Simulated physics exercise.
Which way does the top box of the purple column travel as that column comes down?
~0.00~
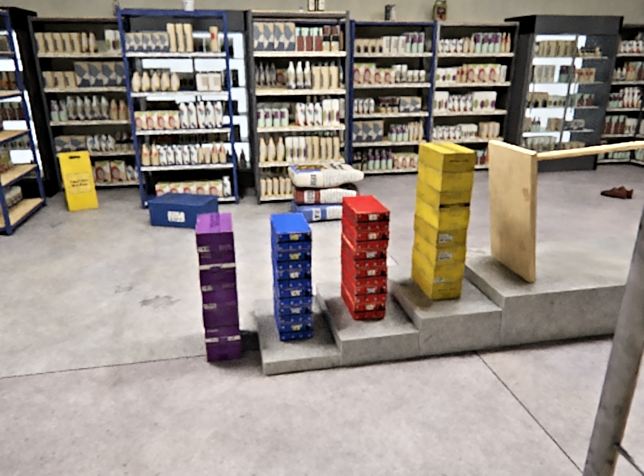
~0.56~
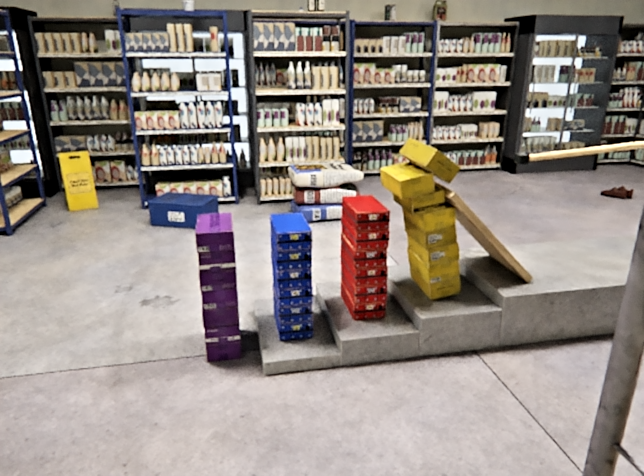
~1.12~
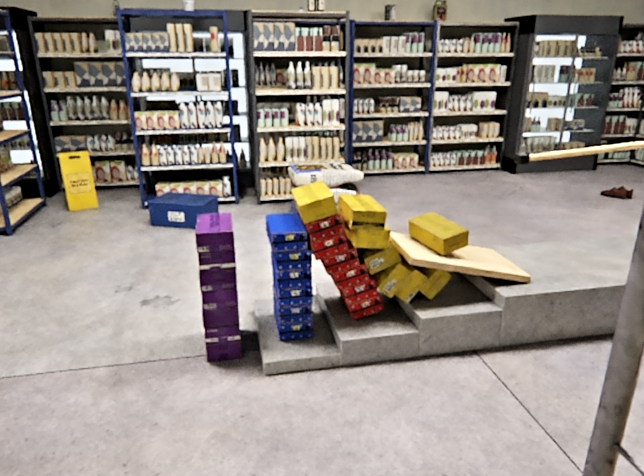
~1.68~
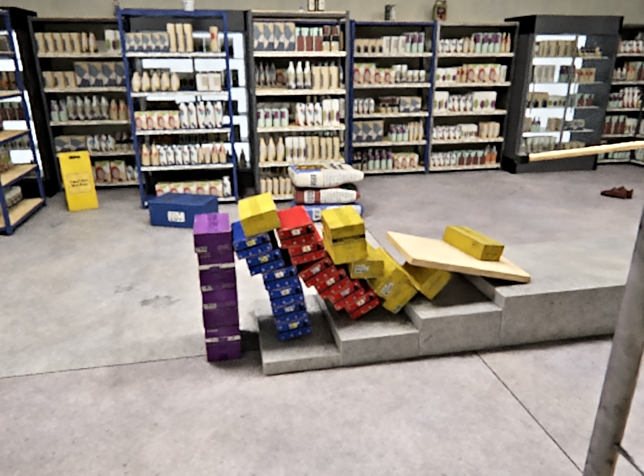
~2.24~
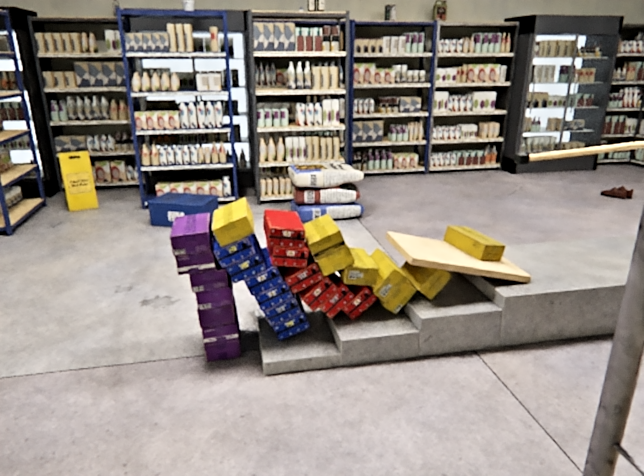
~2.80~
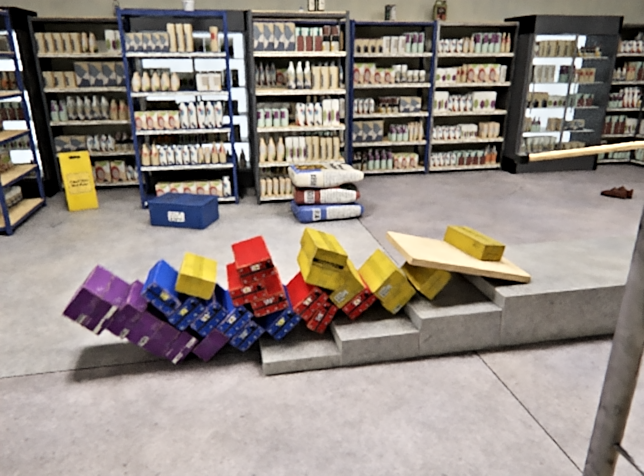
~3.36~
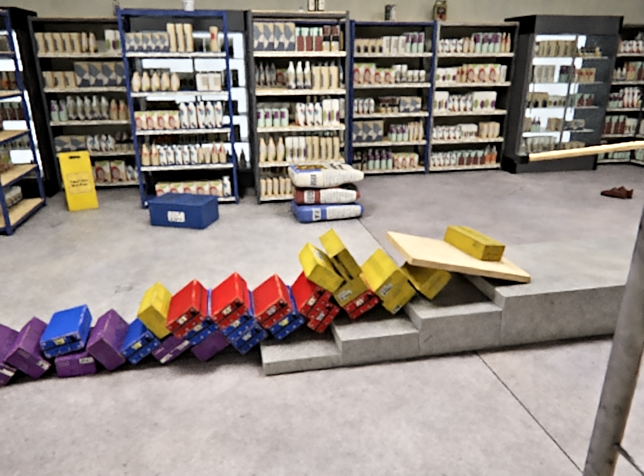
It moves to the left, falling away from the steps toward the floor.
